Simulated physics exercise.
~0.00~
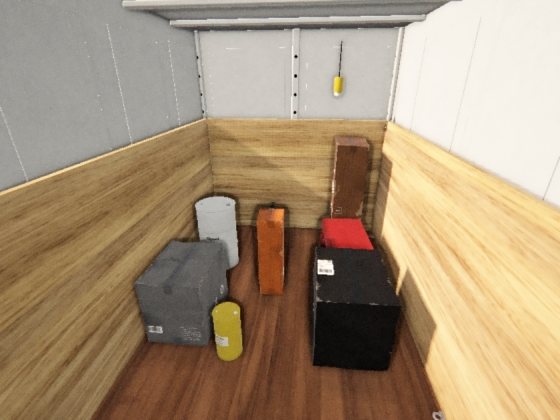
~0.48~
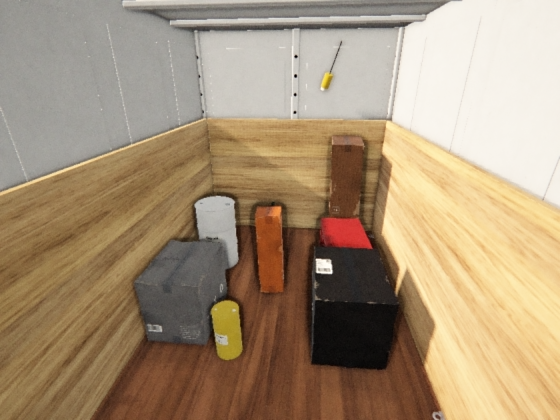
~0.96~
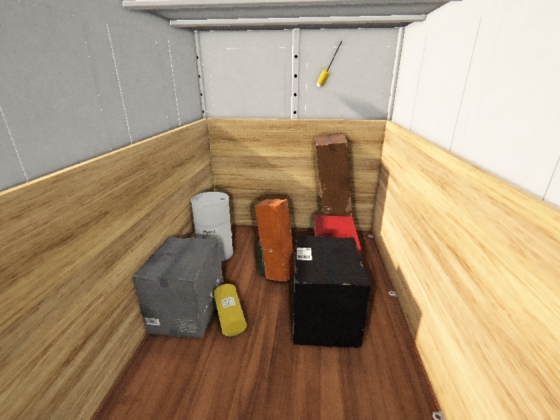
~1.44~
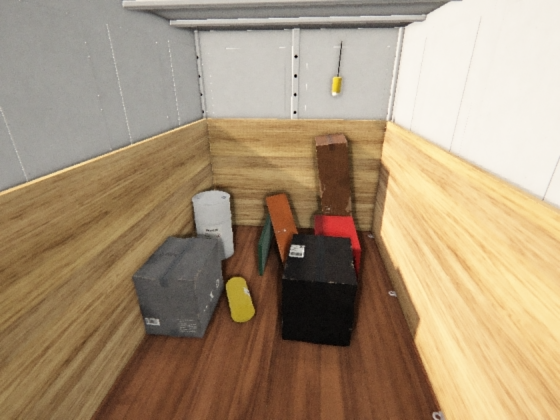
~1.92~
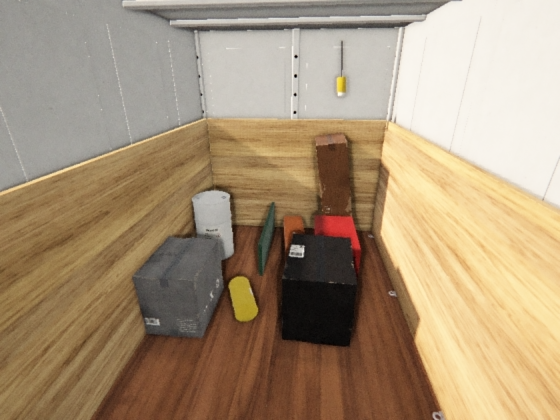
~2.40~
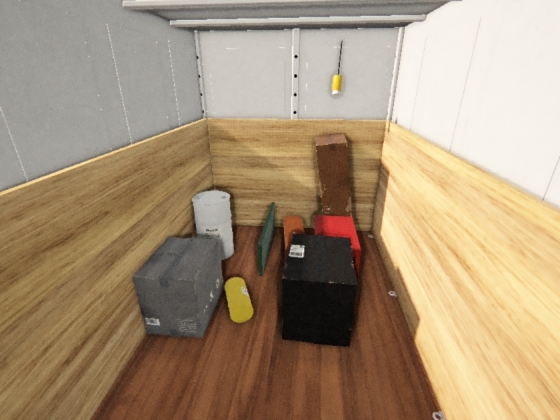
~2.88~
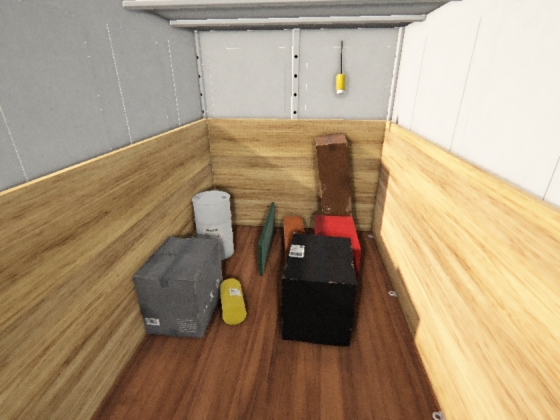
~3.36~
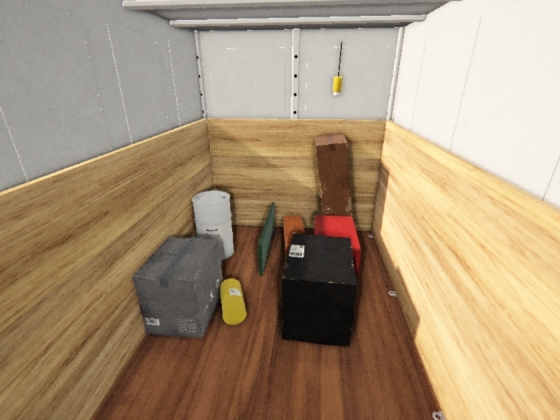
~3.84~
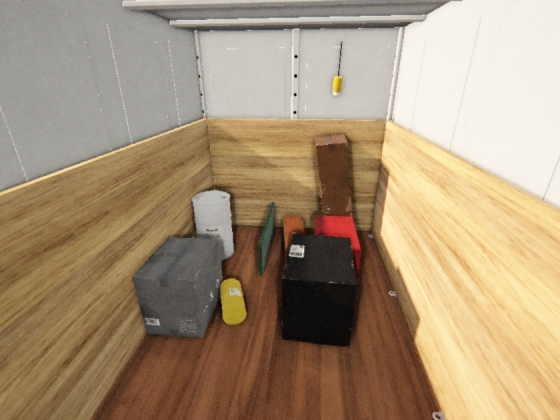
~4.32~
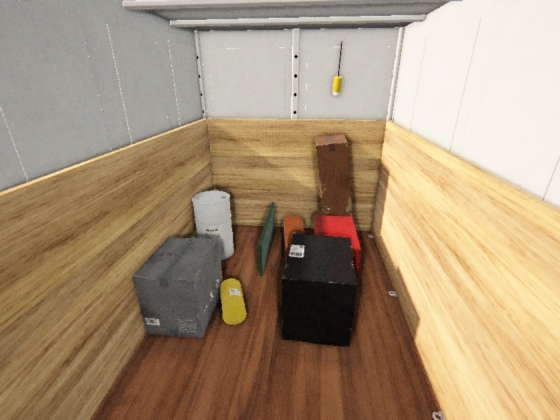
The clip shows the inside of a van's cargo area as its load shifts, the black box sliding left, the brown box leaning, and the yellow canister and then the orange box toppling, revealing a green board; everything finally settles, with both still lying over.
